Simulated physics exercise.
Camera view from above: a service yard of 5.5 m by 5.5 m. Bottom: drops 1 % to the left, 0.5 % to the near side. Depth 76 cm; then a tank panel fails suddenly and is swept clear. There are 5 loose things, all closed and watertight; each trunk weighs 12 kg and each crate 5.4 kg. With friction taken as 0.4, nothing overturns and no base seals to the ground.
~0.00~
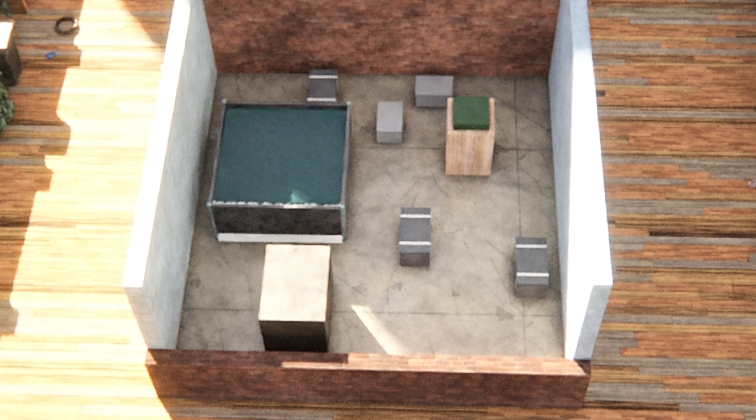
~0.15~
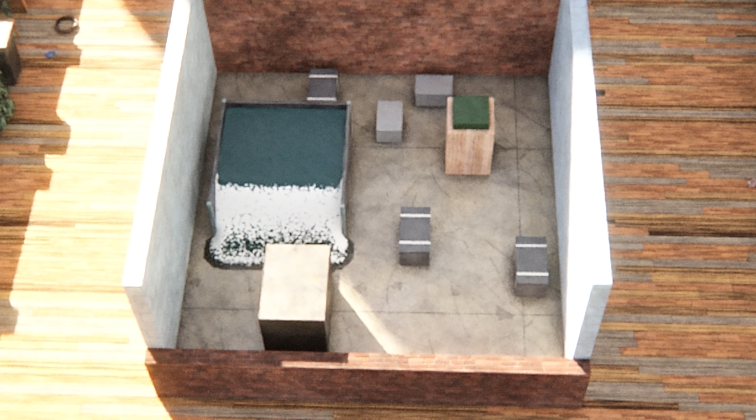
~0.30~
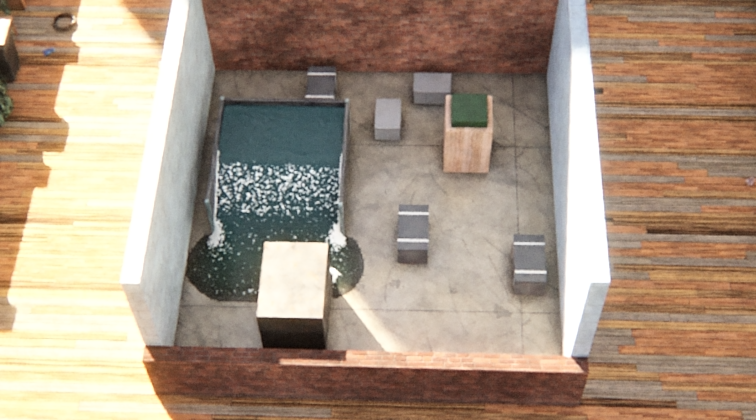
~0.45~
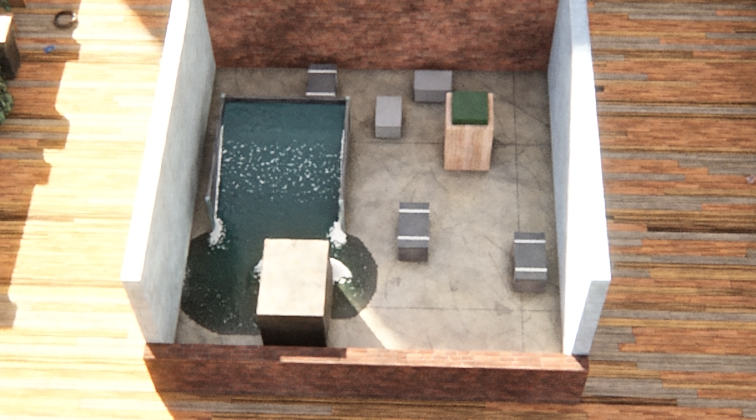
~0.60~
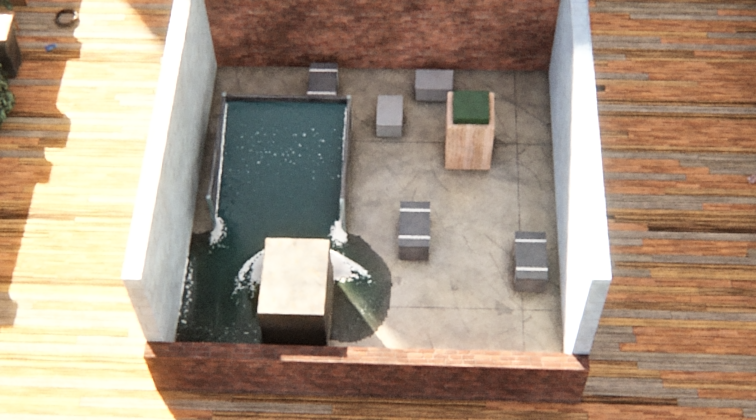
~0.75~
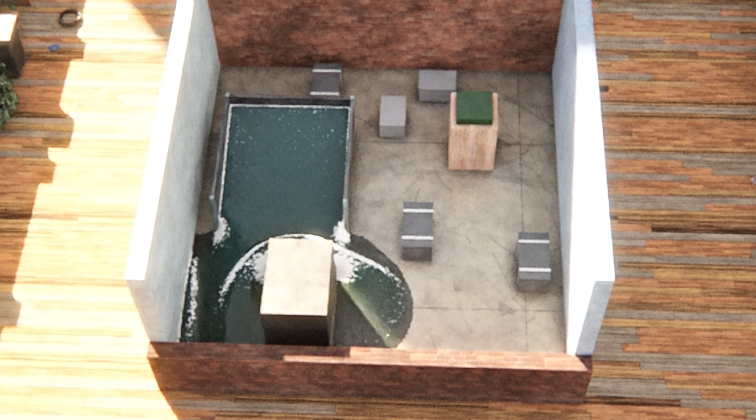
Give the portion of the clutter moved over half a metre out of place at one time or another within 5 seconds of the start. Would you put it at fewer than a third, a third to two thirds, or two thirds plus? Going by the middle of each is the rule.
My bet is the share lands in the middle.
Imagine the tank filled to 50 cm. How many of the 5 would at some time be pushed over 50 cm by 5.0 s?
In that case the number is 2.
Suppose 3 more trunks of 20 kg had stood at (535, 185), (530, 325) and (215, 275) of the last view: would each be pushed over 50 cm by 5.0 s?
Beyond it, beyond it, beyond it.
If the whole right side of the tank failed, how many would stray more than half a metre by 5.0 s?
Count: 4.
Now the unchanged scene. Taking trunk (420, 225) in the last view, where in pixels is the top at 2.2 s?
Estimated pixel: Around (490, 191).
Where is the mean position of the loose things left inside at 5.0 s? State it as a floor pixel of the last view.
Around (432, 119).
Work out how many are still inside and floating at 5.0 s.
At that instant the tally stands at 1.
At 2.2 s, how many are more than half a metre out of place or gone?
The number by then is 1.
After 1.1 s 0 of 5 are over 50 cm from their spots; 0 afloat.
After 2.2 s 1 of 5 are over 50 cm from their spots; 0 afloat.
After 3.5 s 2 of 5 are over 50 cm from their spots; 1 afloat.
After 5.0 s 2 of 5 are over 50 cm from their spots, and 2 have been at some point; 1 afloat.
